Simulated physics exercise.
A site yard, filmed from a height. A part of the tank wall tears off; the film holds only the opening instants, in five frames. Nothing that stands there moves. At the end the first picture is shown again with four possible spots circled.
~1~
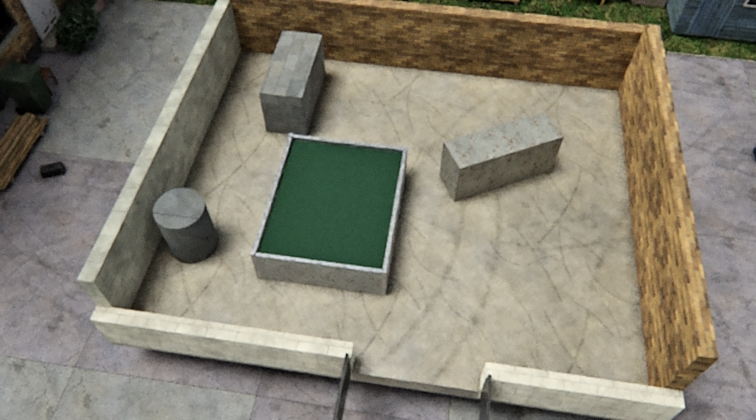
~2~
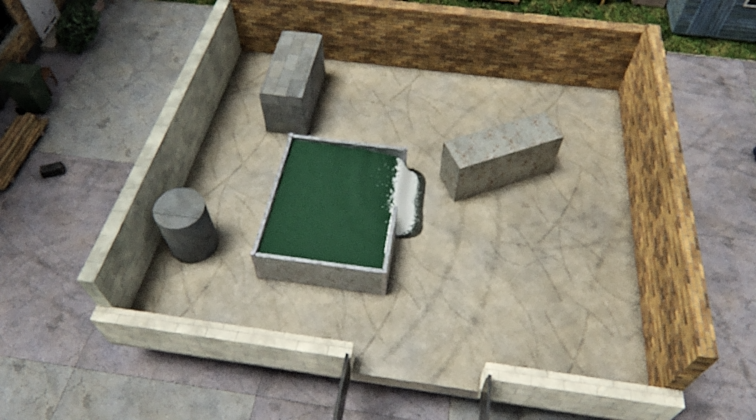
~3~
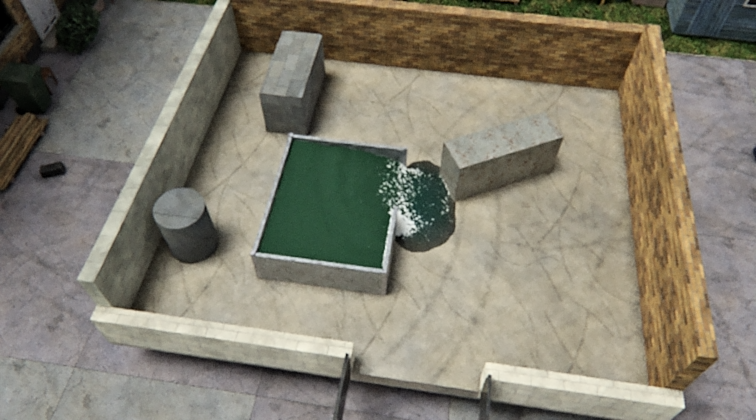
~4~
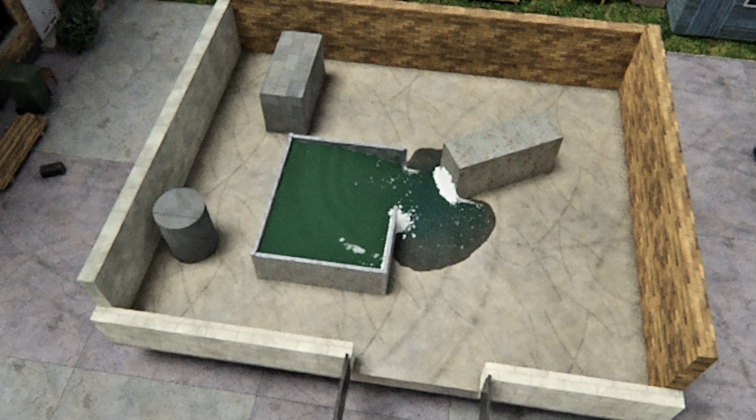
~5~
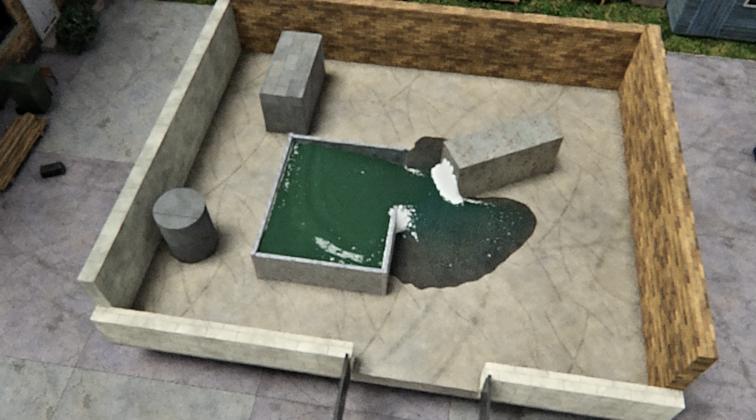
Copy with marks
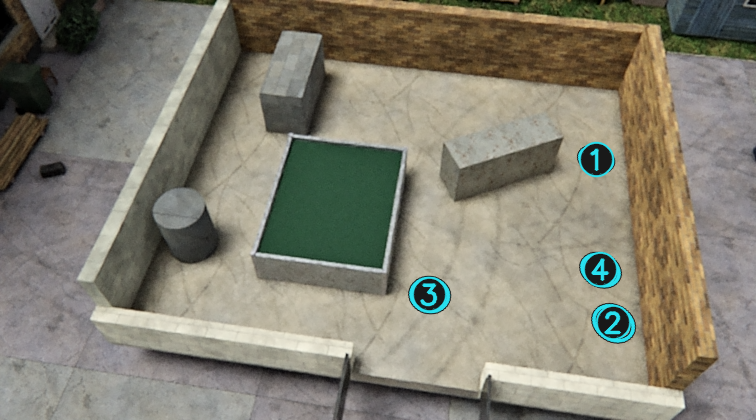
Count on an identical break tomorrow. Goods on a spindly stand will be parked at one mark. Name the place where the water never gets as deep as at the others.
Take 3.
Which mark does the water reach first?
The answer is 4.
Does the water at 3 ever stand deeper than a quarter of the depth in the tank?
No, it does not.
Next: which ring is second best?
Here it is ring 1.
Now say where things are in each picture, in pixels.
Tank full, its middle at (334, 201); open gate at (419, 357).
Water covers 1 % of the ground and shows as far out as (414, 172).
Water covers 4 % of the ground and shows as far out as (442, 238).
Water covers 7 % of the ground and shows as far out as (489, 227).
Water covers 11 % of the ground and shows as far out as (531, 224).
On the marked copy, 1 at (596, 159); 2 at (613, 322); 3 at (429, 294); 4 at (600, 269).
With 1, the water peaks at about 21 % of the depth that stood in the tank.
With 2, the water peaks at about 42 % of the depth that stood in the tank.
With 3, the water peaks at about 9 % of the depth that stood in the tank.
With 4, the water peaks at about 32 % of the depth that stood in the tank.
